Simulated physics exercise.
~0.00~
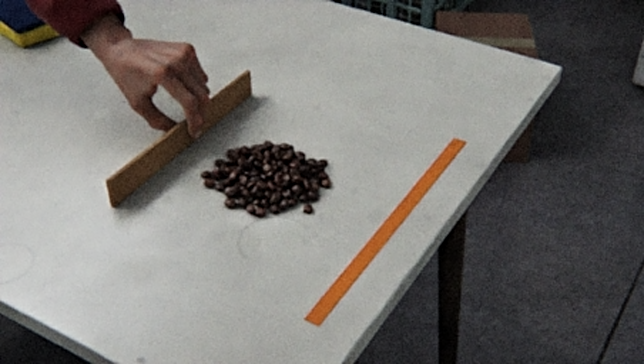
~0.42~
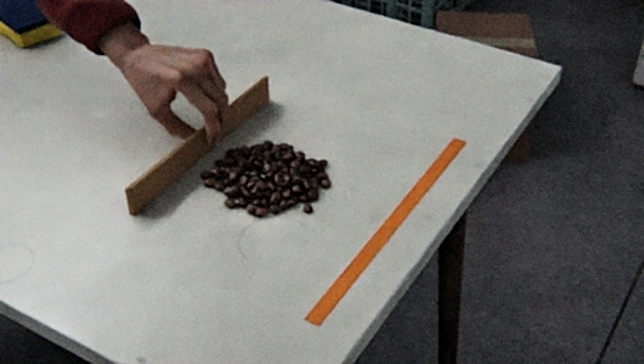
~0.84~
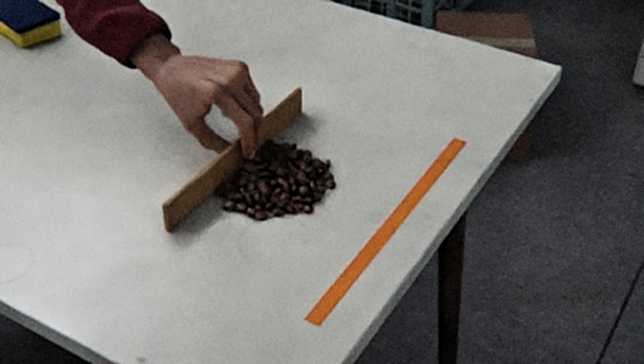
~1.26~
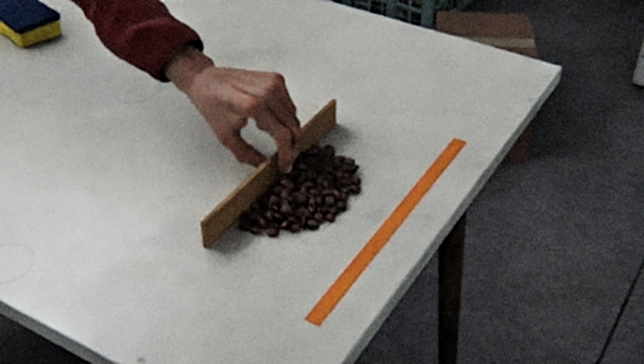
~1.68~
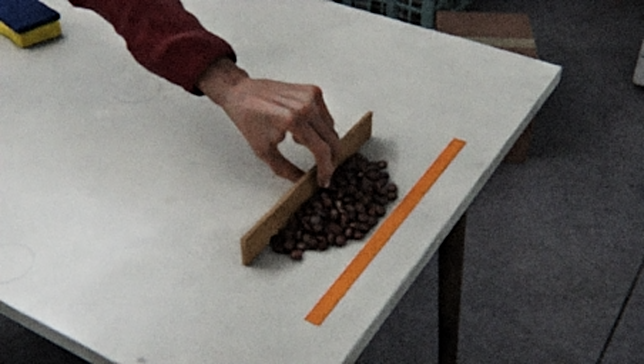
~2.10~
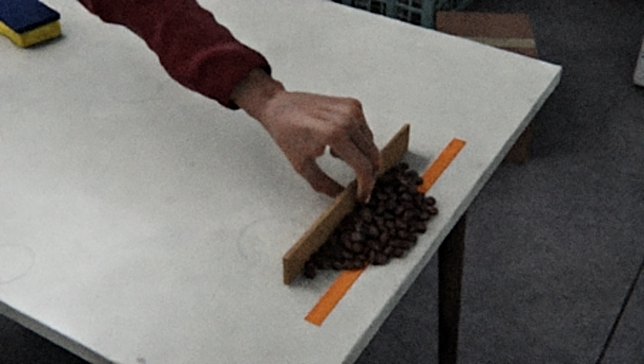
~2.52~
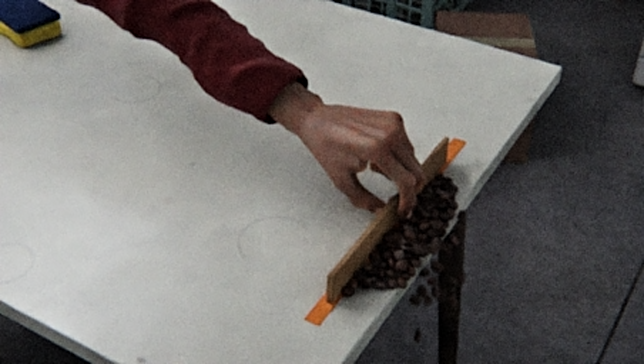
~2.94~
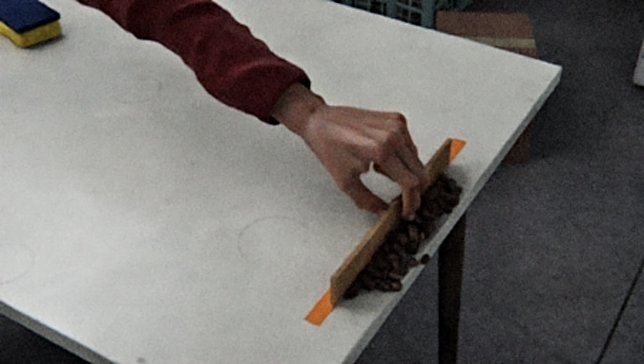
A hand in a dark red sleeve holds a tan, upright strip behind a pile of small, shiny dark brown pieces on a pale table, seen from above at an angle. An orange tape line lies near the right edge, and a blue and yellow sponge sits at the upper left. The hand slides the strip rightward until it meets the pile, then pushes the pieces across the tape. The strip stops along the orange line as some pieces drop off the edge. At the end, about half the heap has gone over, and the rest remains beside the strip.
